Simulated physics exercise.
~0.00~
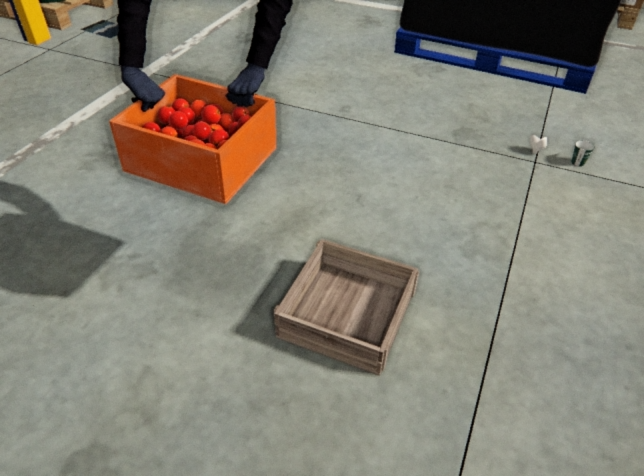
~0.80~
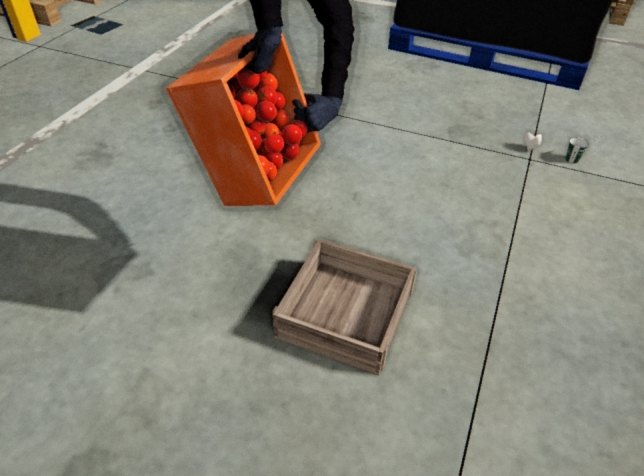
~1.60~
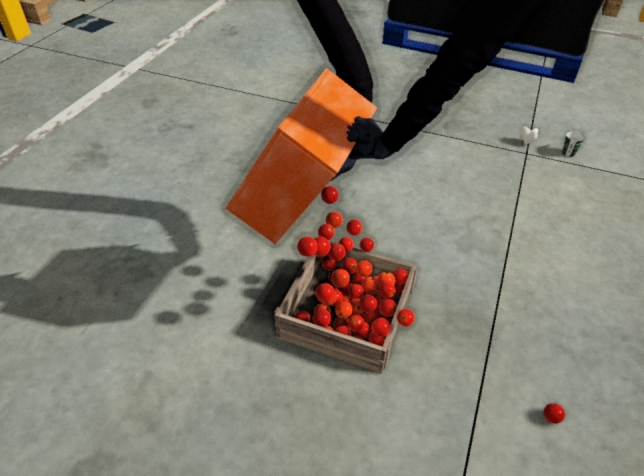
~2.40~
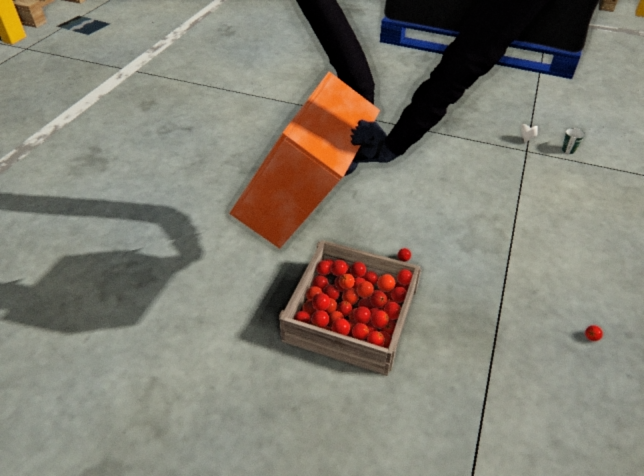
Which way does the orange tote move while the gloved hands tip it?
The orange tote moves to the right as the hands tip it over toward the wooden box.
An orange tote, tipped by gloved hands, pours tomatoes into a wooden box, spilling a few.
